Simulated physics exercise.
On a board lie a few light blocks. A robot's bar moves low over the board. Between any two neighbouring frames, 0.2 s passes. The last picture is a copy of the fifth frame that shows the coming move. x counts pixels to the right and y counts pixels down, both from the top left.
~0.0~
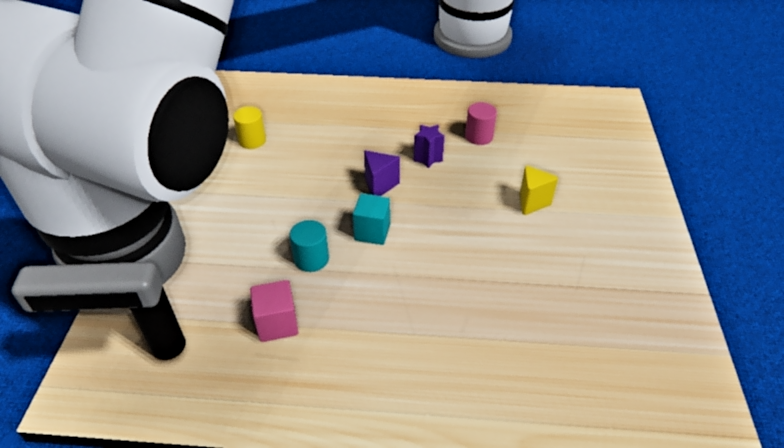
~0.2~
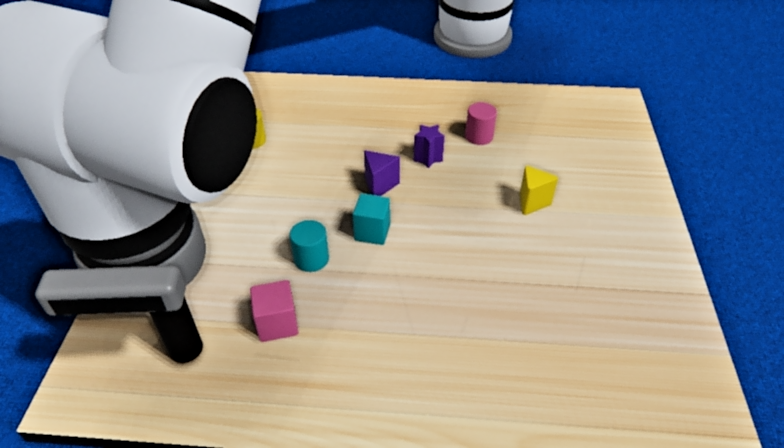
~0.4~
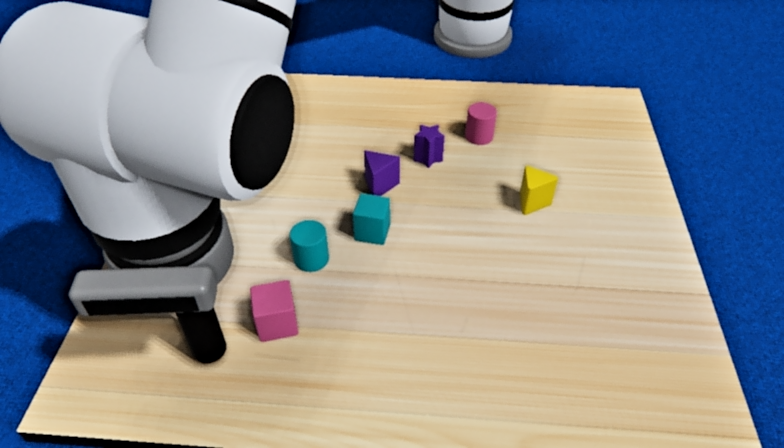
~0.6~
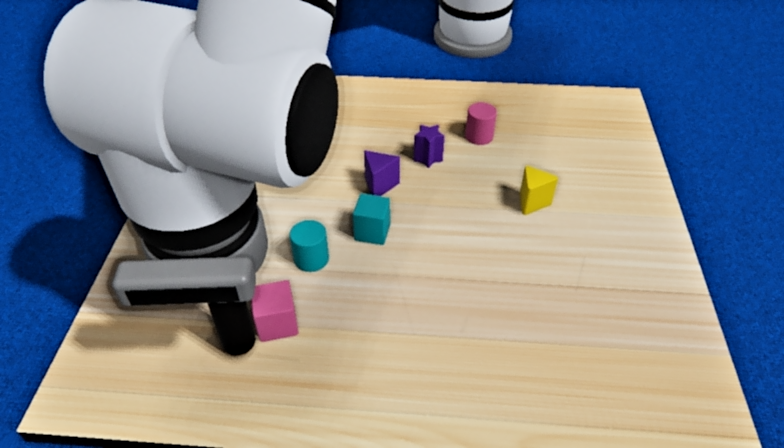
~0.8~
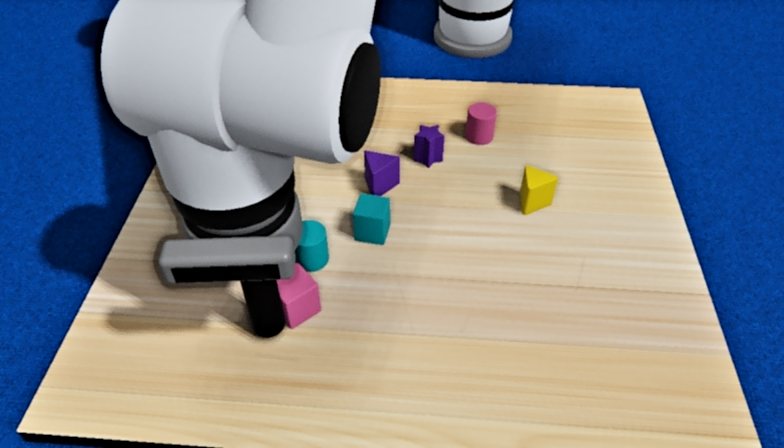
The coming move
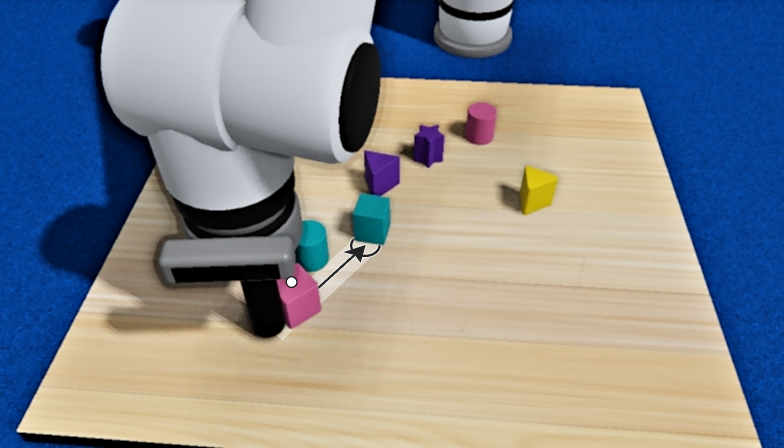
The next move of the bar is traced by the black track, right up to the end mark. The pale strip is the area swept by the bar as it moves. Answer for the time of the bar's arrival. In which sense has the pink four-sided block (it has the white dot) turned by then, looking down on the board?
My answer: Anticlockwise.
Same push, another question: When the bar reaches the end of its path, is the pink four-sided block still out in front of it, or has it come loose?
Carried ahead at the end.
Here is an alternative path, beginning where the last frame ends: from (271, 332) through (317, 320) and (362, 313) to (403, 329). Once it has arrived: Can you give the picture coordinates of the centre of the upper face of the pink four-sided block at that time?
The middle of the upper face of the pink four-sided block will lie at about (318, 263) in the picture.
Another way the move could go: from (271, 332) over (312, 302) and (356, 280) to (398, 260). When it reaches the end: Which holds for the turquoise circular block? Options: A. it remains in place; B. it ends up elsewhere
B.
The drawn path runs from (271, 332) to (365, 245); the dot is on the pink four-sided block.
The first path, step by step. One third of the way, bar at (304, 293); pink four-sided block at (324, 251); turquoise circular block at (310, 223).
Two thirds of the way, bar at (336, 264); pink four-sided block at (353, 223), turned 20° anticlockwise; turquoise circular block at (310, 222); turquoise four-sided block at (374, 203), turned 10° clockwise.
At the end, bar at (365, 238); pink four-sided block at (379, 198), turned 30° anticlockwise; turquoise circular block at (310, 222); turquoise four-sided block at (395, 178); purple triangular block not moved.
